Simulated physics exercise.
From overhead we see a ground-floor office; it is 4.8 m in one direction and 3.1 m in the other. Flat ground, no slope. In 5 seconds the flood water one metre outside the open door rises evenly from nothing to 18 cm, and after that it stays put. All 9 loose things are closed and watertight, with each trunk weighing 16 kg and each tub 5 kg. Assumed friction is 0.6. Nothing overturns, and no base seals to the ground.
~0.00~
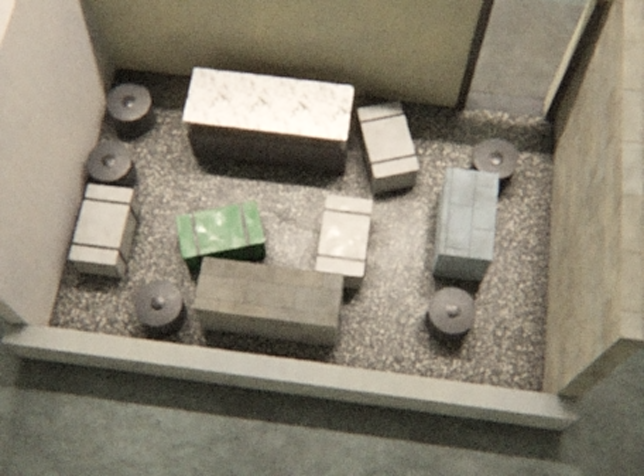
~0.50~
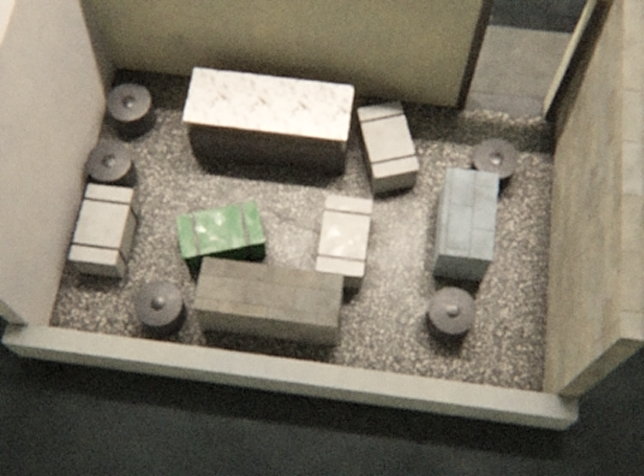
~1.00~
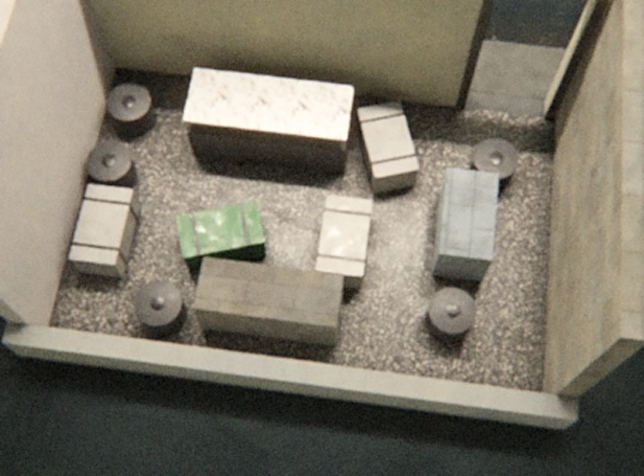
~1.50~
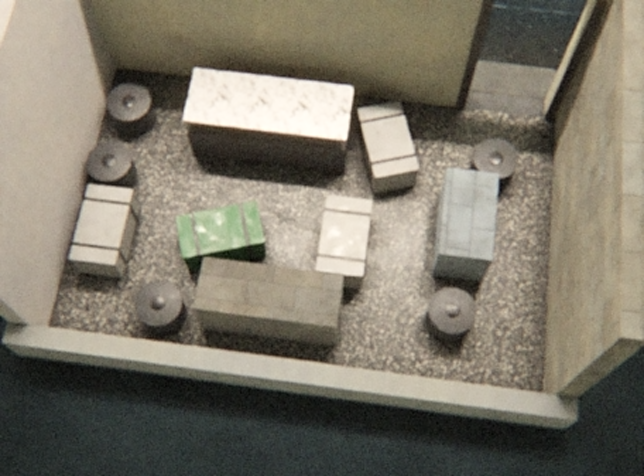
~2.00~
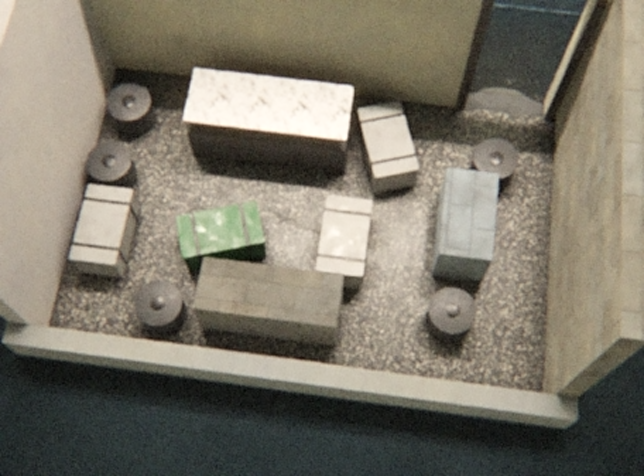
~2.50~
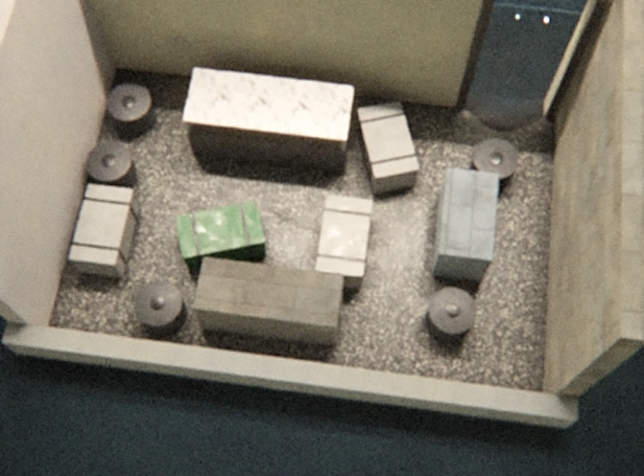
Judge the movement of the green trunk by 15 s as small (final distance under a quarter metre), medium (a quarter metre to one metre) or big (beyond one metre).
It is medium.
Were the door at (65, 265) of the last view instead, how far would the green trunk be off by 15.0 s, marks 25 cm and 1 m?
Green trunk: Long trip.
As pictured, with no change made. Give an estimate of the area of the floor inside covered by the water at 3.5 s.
I'd estimate close to 1.0 m2.
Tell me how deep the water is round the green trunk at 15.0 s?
Roughly 7 cm at that moment.
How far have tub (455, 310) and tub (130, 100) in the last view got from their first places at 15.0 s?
Shifts: 200 cm / 50 cm.
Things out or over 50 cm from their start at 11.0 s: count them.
By my tally, 2.
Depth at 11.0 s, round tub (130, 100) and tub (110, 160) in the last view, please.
Some 1 cm at the first, some 2 cm at the second.
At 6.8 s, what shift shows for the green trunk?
By then it has shifted roughly 0 cm.
After 3.5 s the green trunk is near (220, 229), 0.0 m from its start, aground; 0 afloat.
After 6.8 s the green trunk is near (220, 229), 0.0 m from its start, aground; 1 afloat.
After 11.0 s the green trunk is near (219, 229), 0.0 m from its start, aground; 2 afloat.
After 15.0 s the green trunk is near (166, 231), 0.5 m from its start, afloat; 9 afloat.
